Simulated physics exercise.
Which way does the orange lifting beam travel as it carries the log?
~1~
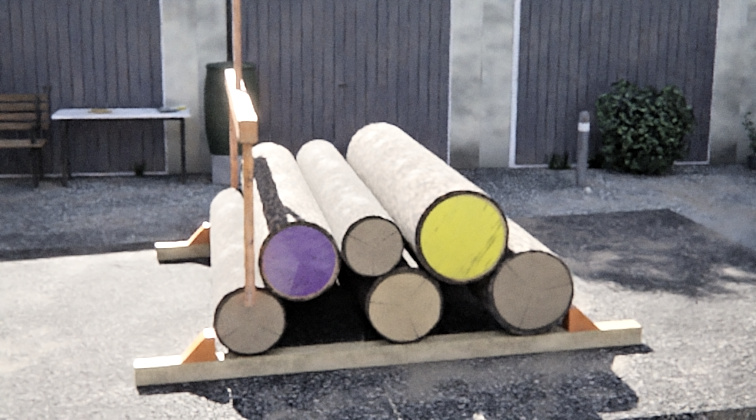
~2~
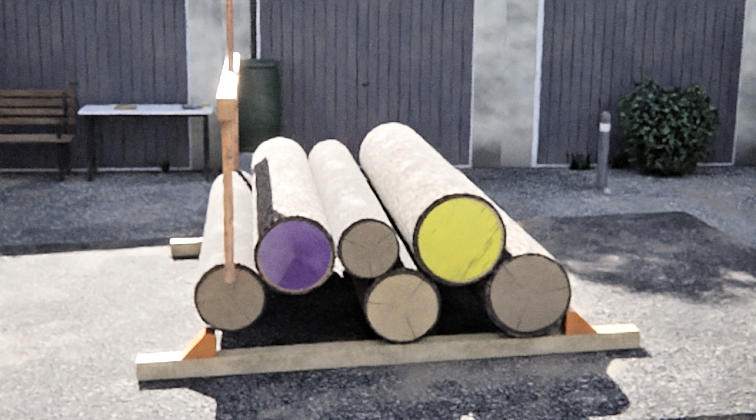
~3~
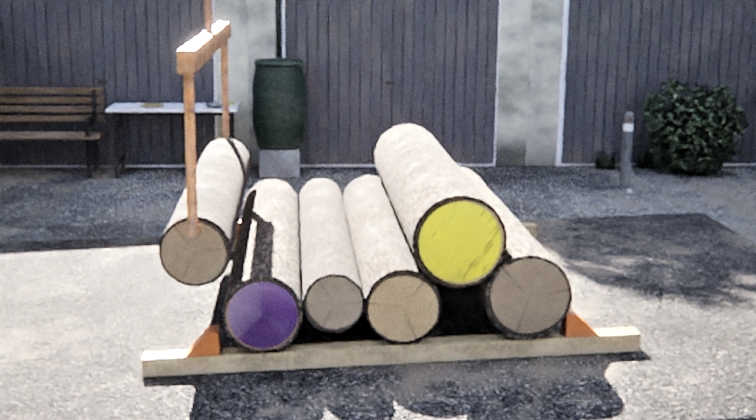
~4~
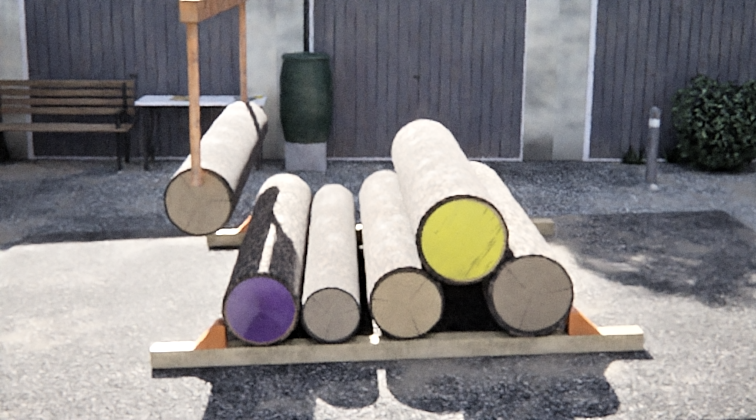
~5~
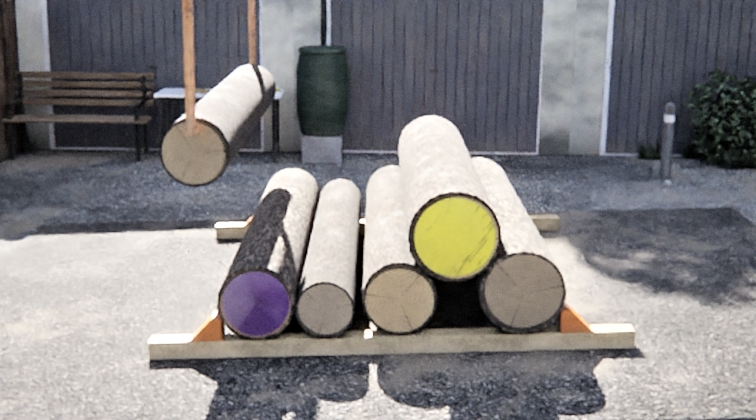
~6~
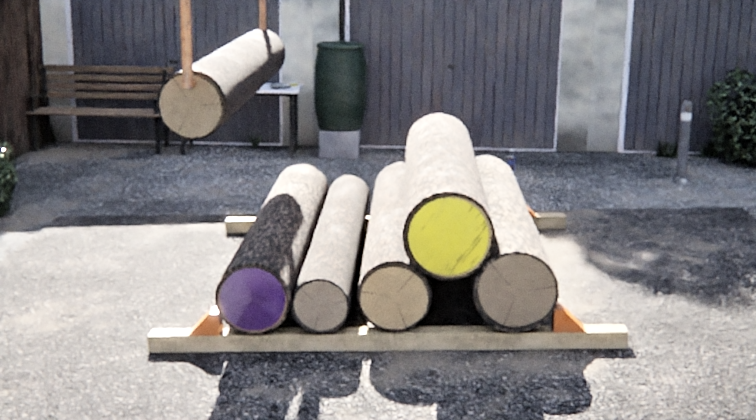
The beam moves upward, taking the hanging log up with it.
